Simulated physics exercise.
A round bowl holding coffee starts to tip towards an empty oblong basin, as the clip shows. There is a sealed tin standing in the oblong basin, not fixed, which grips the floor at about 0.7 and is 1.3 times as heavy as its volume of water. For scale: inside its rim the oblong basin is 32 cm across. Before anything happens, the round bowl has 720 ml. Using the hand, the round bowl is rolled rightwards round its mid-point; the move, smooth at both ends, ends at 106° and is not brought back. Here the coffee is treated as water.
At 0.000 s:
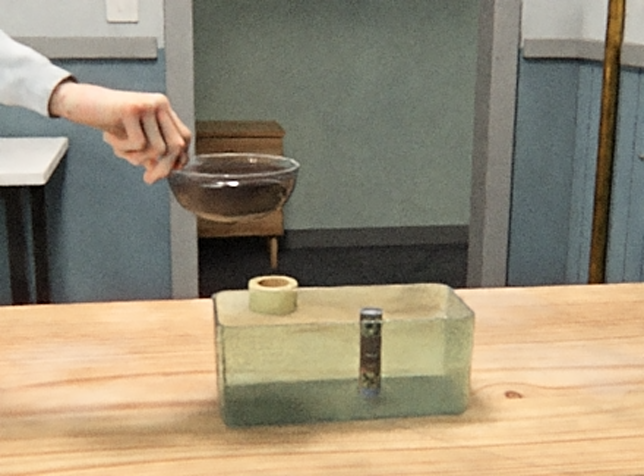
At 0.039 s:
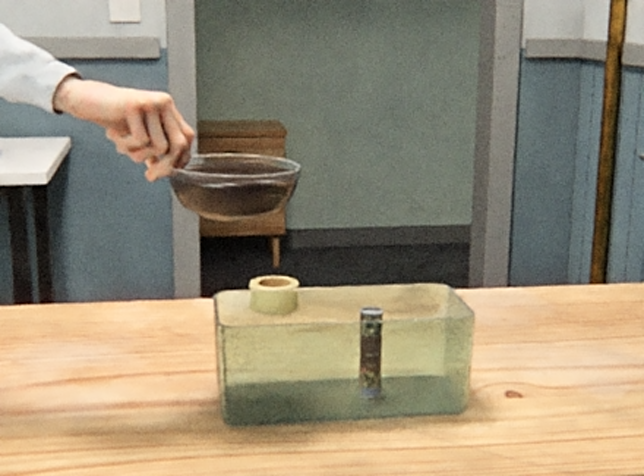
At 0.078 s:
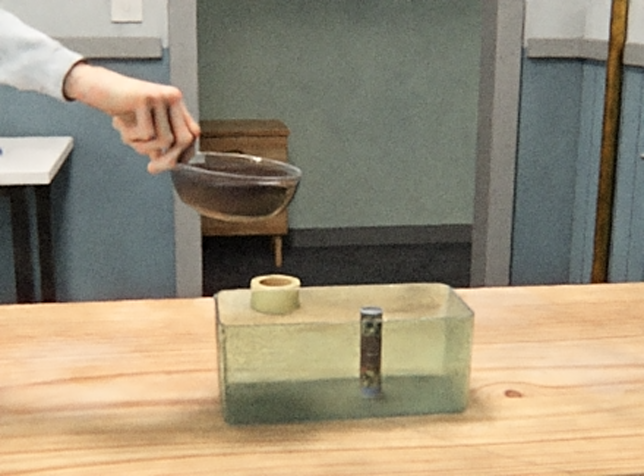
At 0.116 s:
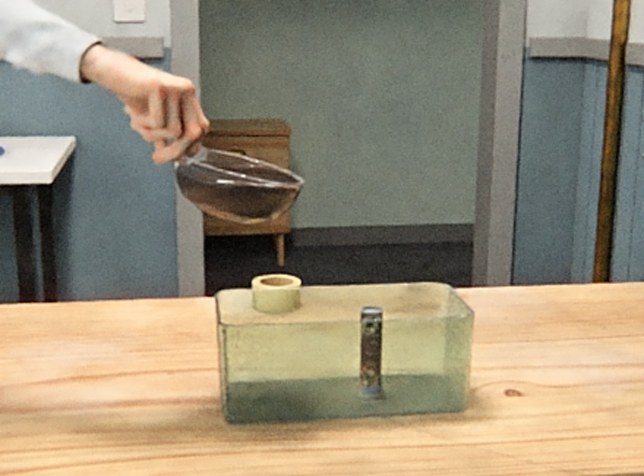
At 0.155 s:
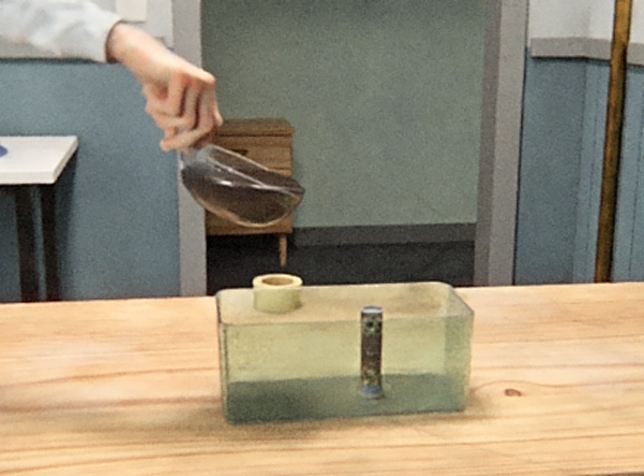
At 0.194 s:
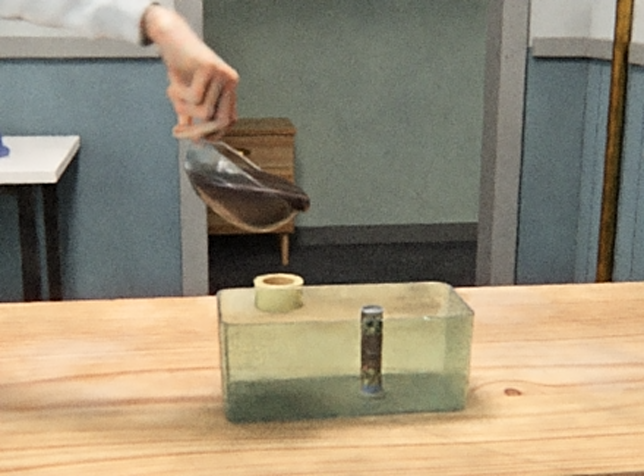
Glass bowl of dark liquid tilting steadily to the right in a person's hand above an oblong basin on a wooden table.
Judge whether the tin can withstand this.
You'll see it capsize.
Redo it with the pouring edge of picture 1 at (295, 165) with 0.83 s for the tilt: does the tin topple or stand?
Then it stays on its base.
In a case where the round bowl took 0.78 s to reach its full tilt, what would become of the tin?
In that case the tin does not tip.
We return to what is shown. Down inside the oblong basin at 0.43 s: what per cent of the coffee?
56 %, more or less.
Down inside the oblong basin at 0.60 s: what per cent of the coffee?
Close to 96 in a hundred.
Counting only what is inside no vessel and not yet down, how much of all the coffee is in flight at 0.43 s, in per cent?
40 %.
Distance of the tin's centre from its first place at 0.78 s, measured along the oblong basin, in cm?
Around 0 cm.
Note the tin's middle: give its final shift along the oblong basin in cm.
Looks like roughly 6.5 cm in total.
Then, 0.43 s in, the tilt is 103° and 3 per cent is still to pour; the tin stands where it began.
Then, 0.60 s in, the tilt is 106° and 0 per cent is still to pour; the tin leans 11°.
Then, 0.78 s in, the tilt is 106° and 0 per cent is still to pour; the tin leans 13°.
Then, 0.98 s in, the tilt is 106° and 0 per cent is still to pour; the tin lies on its side.
Finally, the tin lies on its side.
